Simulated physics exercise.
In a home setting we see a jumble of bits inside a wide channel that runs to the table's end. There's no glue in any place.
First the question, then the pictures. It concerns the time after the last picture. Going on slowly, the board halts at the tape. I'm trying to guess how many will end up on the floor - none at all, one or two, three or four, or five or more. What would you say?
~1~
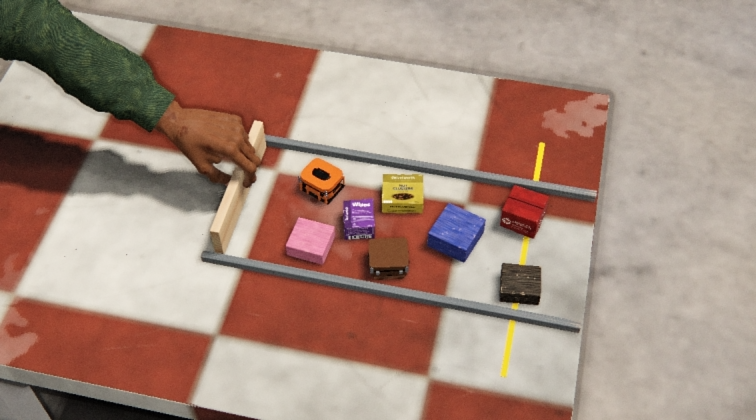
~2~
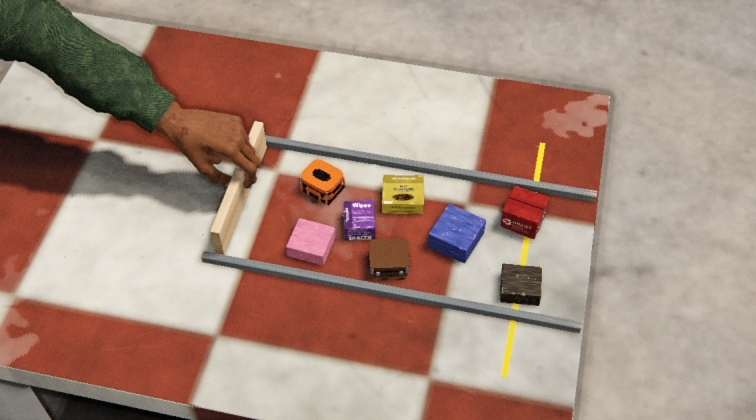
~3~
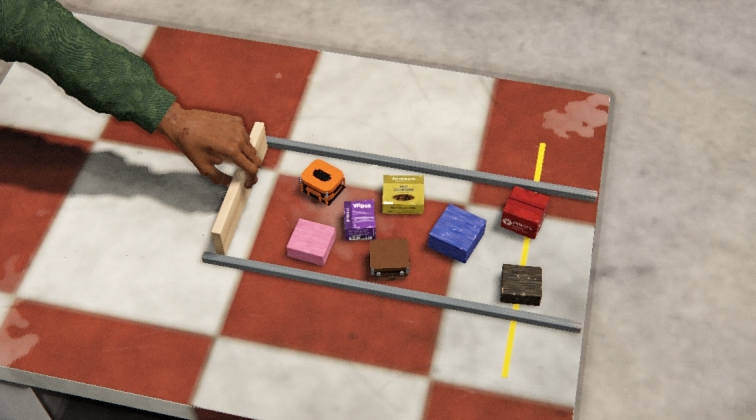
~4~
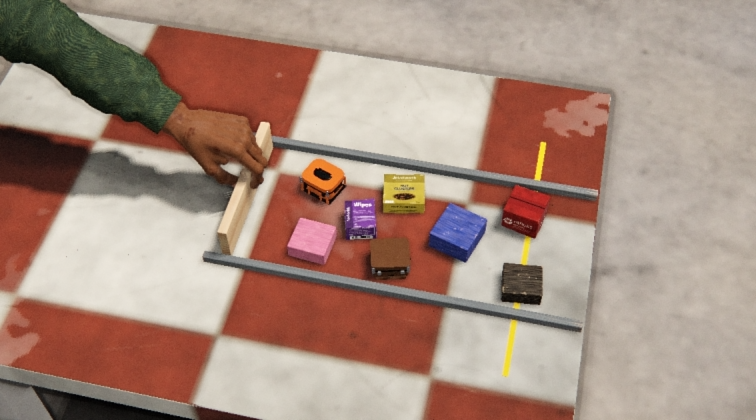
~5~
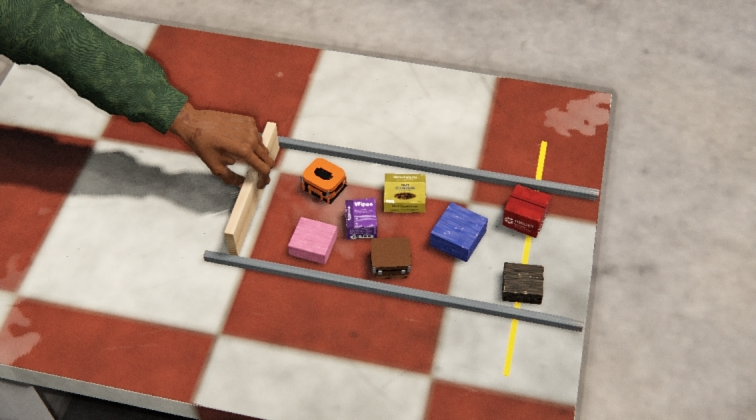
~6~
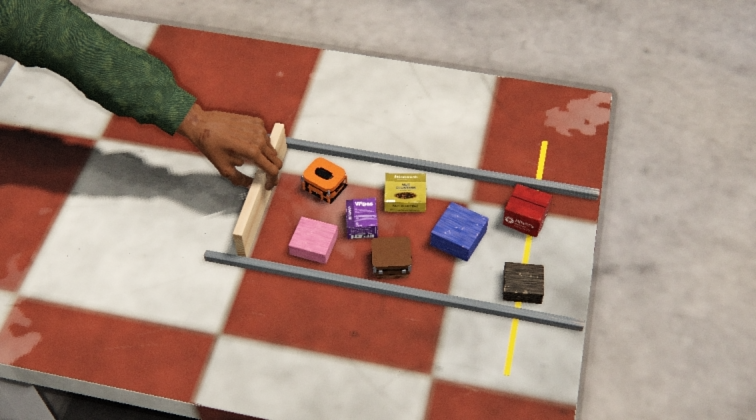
Lost: A pair at most, not none.
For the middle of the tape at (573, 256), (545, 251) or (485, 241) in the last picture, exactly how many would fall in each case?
5, 5, 0.
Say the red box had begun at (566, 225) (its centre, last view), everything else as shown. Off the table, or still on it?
The answer: It ends up below.
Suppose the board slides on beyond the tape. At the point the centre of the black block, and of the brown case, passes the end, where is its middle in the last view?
Near (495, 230) in the first case, near (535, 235) in the other.
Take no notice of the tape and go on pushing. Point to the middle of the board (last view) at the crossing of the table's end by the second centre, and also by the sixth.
First around (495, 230), then around (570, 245).
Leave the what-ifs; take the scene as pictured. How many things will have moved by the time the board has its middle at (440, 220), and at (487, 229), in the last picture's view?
That gives 8 for the first and 8 for the second.
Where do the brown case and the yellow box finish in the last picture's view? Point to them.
Brown case: (581, 298); yellow box: (592, 216).
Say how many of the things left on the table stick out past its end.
Overhanging ones - 3.
Soon after, none off yet; black block at rest near (523, 283); red box at rest near (527, 211); blue block at rest near (459, 232).
Then, none off yet; black block moving near (534, 285); red box moved a little near (549, 213); blue block moved about its own width near (503, 242).
At rest, the number that fall off is one or two; fallen, red box and black block.
